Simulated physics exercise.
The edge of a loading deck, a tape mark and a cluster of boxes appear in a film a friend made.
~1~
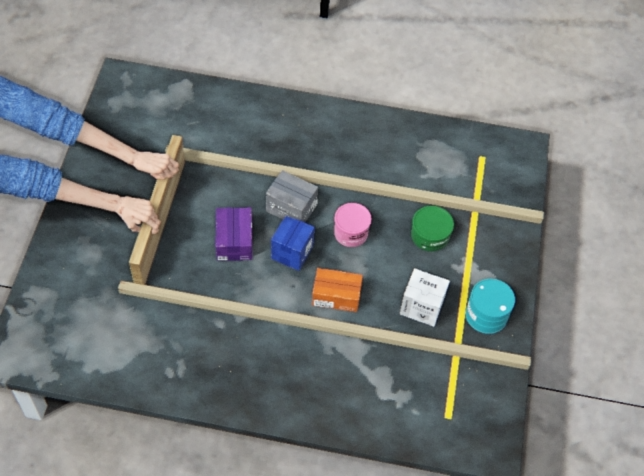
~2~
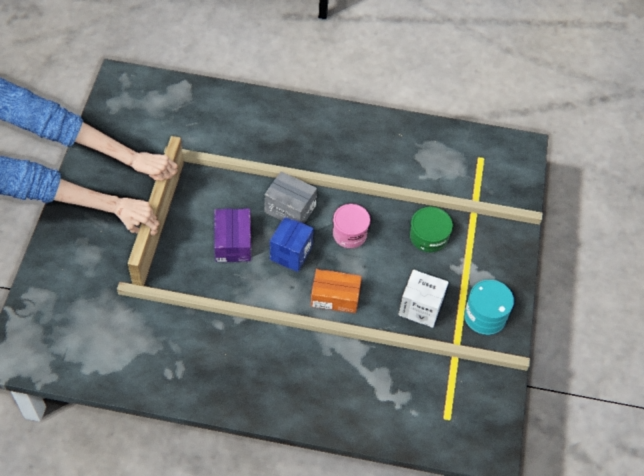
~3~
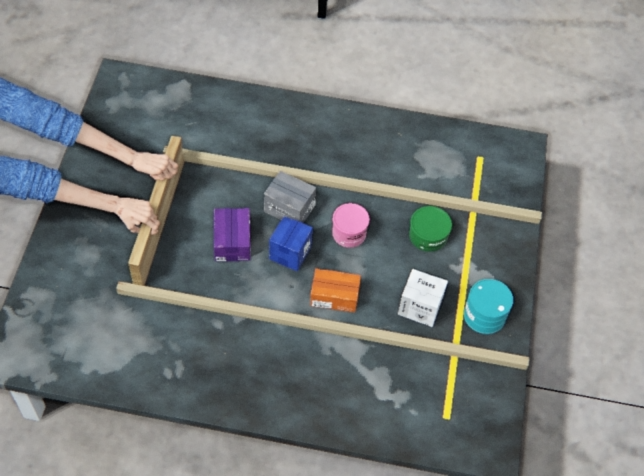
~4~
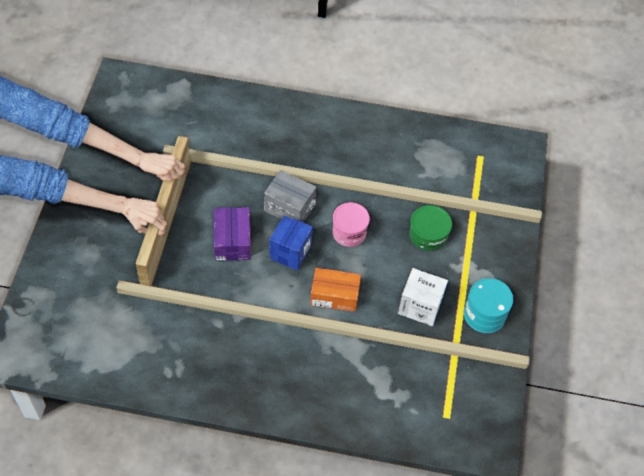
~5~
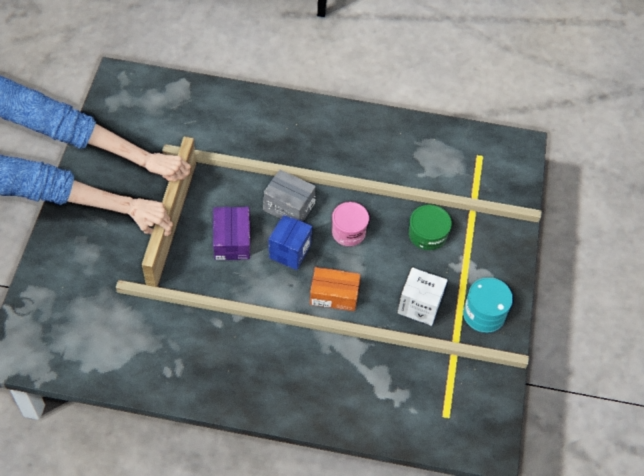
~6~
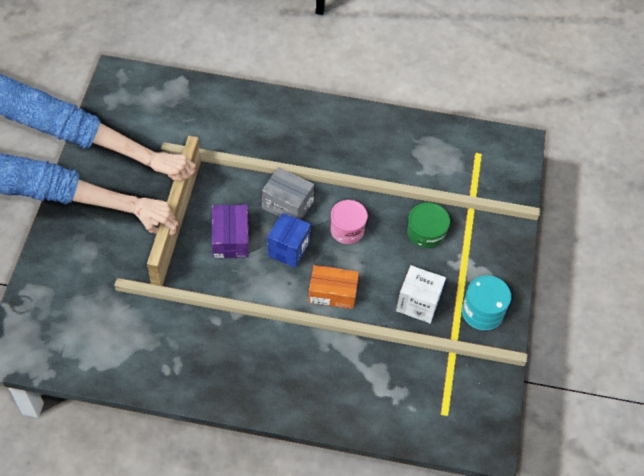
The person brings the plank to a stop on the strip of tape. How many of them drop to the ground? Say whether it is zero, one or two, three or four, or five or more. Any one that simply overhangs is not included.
Only a pair or a lone one falls.
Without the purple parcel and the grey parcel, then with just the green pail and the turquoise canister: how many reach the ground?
The first try gives 1, the second gives 0.
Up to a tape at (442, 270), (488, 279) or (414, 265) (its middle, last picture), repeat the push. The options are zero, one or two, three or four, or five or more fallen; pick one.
Just one or two; 3 or 4; no fall at all.
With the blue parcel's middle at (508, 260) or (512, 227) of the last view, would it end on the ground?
Taking them in order, it remains on top and then gets knocked off.
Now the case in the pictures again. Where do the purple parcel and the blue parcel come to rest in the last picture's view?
Final positions: Near (481, 281); near (517, 285).
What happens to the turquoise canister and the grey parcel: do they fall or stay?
Final state - turquoise canister: Fallen off, grey parcel: Still there.
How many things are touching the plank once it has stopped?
At rest, 4 are in contact.
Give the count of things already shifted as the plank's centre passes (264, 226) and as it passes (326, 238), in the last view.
At the one place 3, at the other 5.
A little later, none off yet; turquoise canister at rest near (486, 303); white box at rest near (421, 295); green pail at rest near (428, 226).
Next, none off yet; turquoise canister shifted a little near (502, 305); white box shifted about its own width near (466, 318); green pail shifted about its own width near (477, 220).
When it is over, the number that fall off is one or two; down, turquoise canister.
